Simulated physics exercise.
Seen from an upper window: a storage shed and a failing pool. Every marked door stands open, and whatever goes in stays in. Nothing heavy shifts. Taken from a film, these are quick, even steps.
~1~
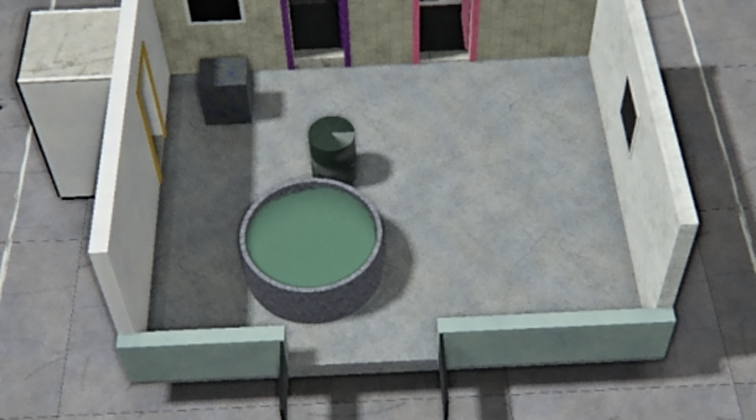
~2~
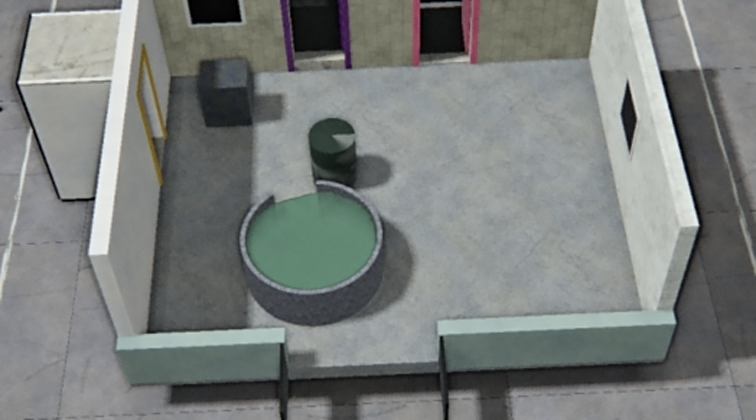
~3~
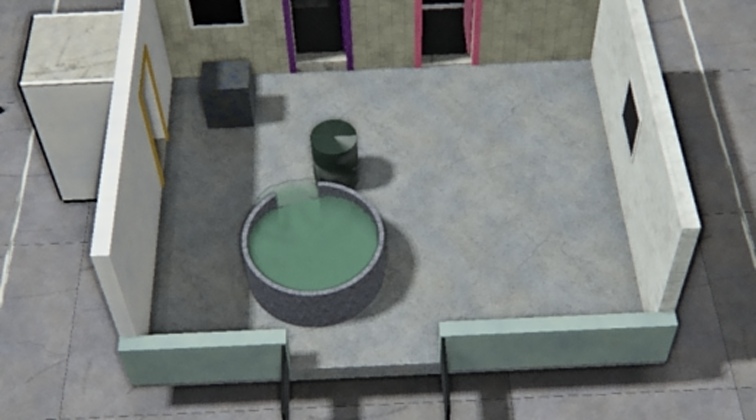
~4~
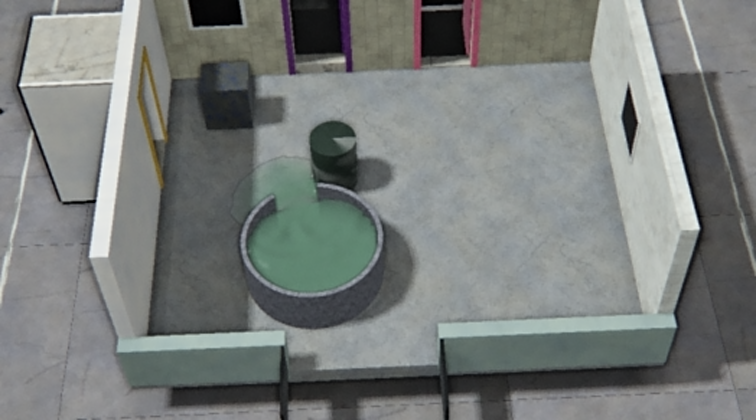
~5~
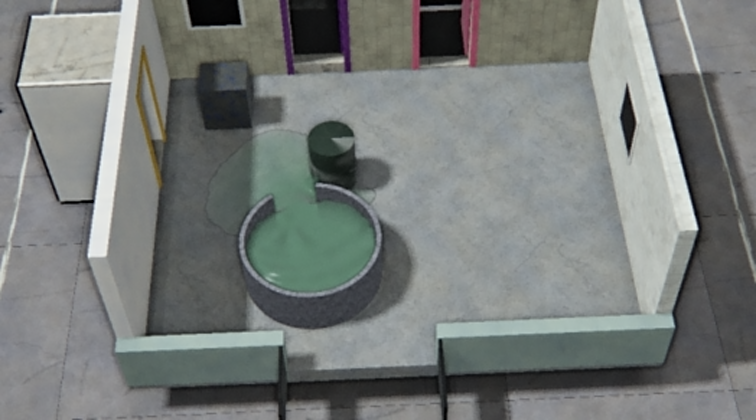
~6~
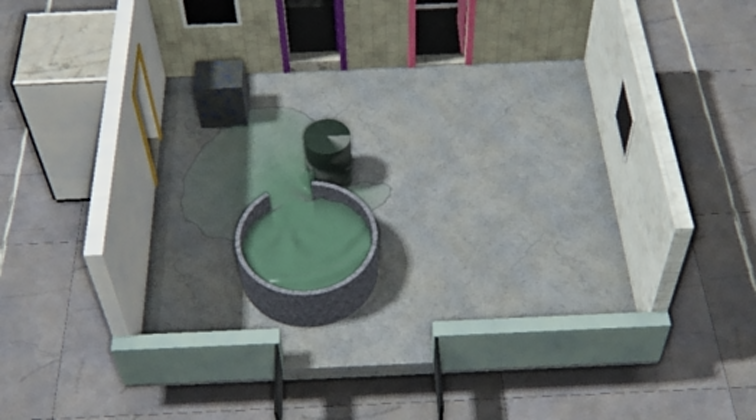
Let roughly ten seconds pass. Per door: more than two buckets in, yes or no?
Yellow door yes, purple door no, pink door no.
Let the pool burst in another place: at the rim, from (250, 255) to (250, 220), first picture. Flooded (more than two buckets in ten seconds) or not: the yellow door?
Yellow holds.
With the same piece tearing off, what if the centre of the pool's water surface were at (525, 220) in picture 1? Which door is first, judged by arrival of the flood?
The door marked pink is the first one.
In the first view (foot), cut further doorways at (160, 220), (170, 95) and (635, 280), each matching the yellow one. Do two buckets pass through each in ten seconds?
Sure - the first stays short, the second gets past, the third stays short.
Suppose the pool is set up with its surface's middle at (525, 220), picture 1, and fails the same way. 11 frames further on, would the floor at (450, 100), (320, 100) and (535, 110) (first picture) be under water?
Result: Inundated; inundated; inundated.
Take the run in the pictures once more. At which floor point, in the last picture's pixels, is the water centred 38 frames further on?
Roughly at (318, 189).
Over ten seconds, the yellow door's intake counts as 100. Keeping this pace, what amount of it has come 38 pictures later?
Working it through, I arrive at 85 %.
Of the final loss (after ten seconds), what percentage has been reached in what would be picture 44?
Share gone by then: About 75 %.
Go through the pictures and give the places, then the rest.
The first picture shows the round pool at (311, 236) is whole and still.
In the second picture, the front is at a hidden place, out from the gap on the round pool's far side.
In the third picture, the front is at (290, 184), out from the gap on the round pool's far side.
In the fourth picture, water pours out on the round pool's far side and has run to (278, 161).
In the fifth picture, water pours out on the round pool's far side and has run to (270, 135).
In the sixth picture, the front is at (249, 113), out from the gap on the round pool's far side.
A moment on, water covers 25 % of the floor; the yellow door wet at the sill, nothing in, the purple door wet at the sill, nothing in, the pink door not reached.
Next, water covers 30 % of the floor; the yellow door over two buckets in, the purple door wet at the sill, nothing in, the pink door not reached.
Then, water covers 40 % of the floor; the yellow door far over two buckets in, the purple door wet at the sill, nothing in, the pink door wet at the sill, nothing in.
Later, water covers 70 % of the floor; the yellow door far over two buckets in, the purple door wet at the sill, nothing in, the pink door wet at the sill, nothing in.
In the end, water covers 95 % of the floor; the yellow door far over two buckets in, the purple door wet at the sill, nothing in, the pink door wet at the sill, nothing in.
